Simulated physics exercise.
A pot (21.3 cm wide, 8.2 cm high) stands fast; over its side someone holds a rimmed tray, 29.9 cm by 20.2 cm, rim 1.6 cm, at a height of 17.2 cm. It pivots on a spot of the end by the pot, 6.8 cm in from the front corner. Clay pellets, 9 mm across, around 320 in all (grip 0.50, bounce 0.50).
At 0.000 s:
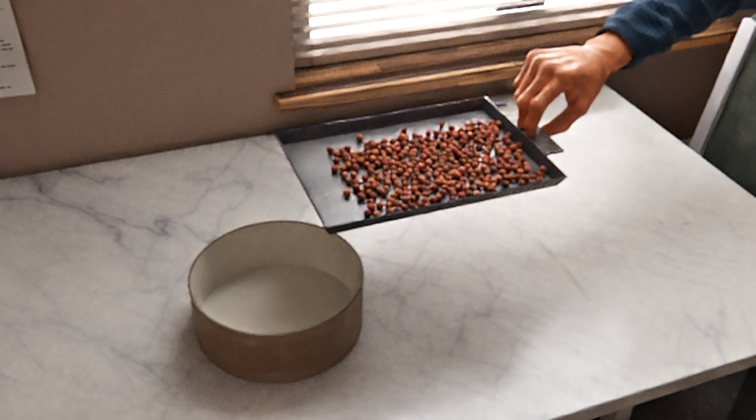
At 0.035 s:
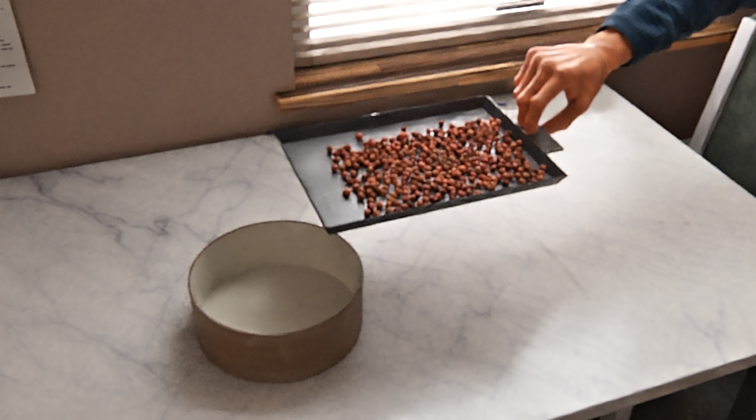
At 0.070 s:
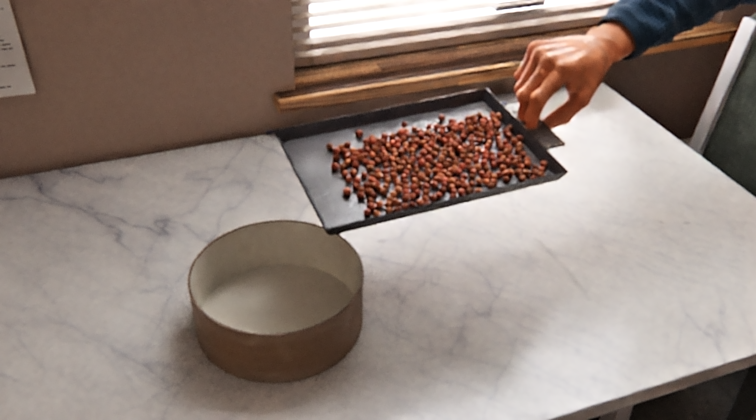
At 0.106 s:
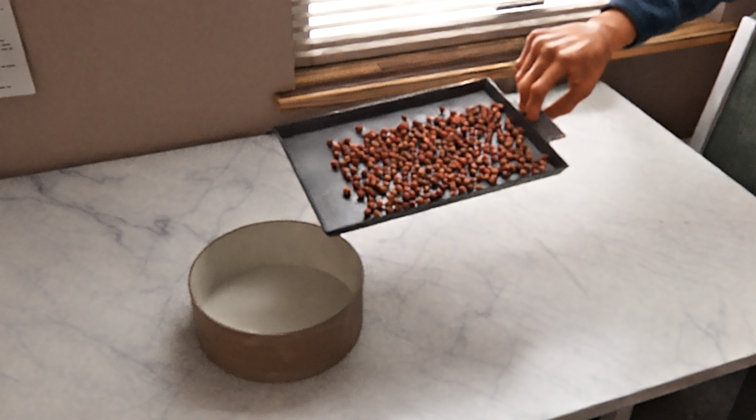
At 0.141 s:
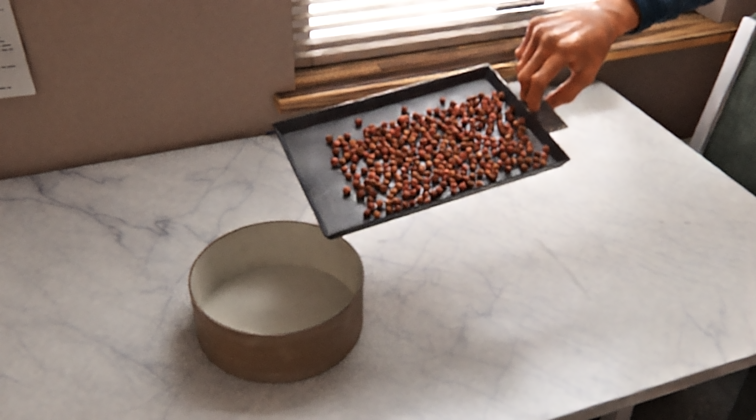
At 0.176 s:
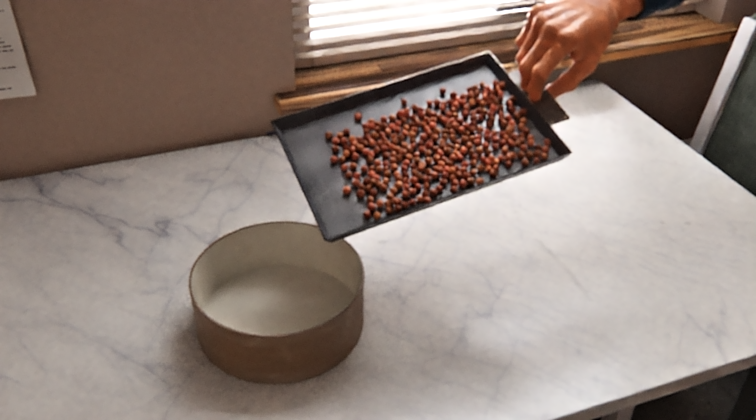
The video shows a hand holding a dark rimmed tray of small reddish-brown pellets above a marble-patterned surface beside a round pot. The hand raises the tray's right side, slowly then faster, tilting it toward the left, while the pot stays still.
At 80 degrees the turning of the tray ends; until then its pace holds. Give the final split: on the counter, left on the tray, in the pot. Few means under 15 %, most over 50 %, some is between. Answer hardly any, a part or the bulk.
On the counter: A part; left on the tray: Hardly any; in the pot: The bulk.
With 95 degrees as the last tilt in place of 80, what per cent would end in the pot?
In that case some 70 per cent.
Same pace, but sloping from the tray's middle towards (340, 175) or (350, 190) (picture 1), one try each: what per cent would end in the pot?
Some 70 and 95 per cent.
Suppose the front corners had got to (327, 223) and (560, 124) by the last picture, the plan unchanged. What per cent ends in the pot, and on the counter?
Pot 70, counter 30.
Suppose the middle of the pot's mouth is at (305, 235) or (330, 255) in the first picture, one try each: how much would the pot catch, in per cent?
About 5 and 60 per cent.
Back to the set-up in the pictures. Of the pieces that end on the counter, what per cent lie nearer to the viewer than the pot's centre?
Some 100 per cent.
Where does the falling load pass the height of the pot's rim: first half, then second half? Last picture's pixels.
First near (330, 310), later near (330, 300).
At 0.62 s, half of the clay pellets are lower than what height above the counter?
Roughly 18 cm.
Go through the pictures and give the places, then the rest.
The first frame shows tray tilt 0 degrees, front corners at (330, 223) and (559, 174); middle of the pieces at (441, 166); pot at (277, 272).
The second frame shows tray tilt 1 degrees, front corners at (329, 223) and (559, 173); middle of the pieces at (441, 165).
The third frame shows tray tilt 3 degrees, front corners at (329, 224) and (560, 169); middle of the pieces at (441, 162).
The fourth frame shows tray tilt 6 degrees, front corners at (329, 226) and (561, 163), lowest corner left front; middle of the pieces at (442, 157).
The fifth frame shows tray tilt 10 degrees, front corners at (329, 230) and (562, 157), lowest corner left front; middle of the pieces at (442, 152).
The sixth frame shows tray tilt 14 degrees, front corners at (329, 233) and (563, 150), lowest corner left front; middle of the pieces at (442, 147); pot at (278, 273). Its pace works out near 125 degrees a second.
After 0.44 s, tilt 47 degrees; the tray holds 100 %, the pot 0 %.
After 0.62 s, tilt 69 degrees; the tray holds 80 %, the pot 0 %.
Then, at 0.92 s, tilt 80 degrees; the tray holds 5 %, the pot 65 %.
In the end, at 1.6 s, counter 30 %, tray 0 %, pot 70 %.
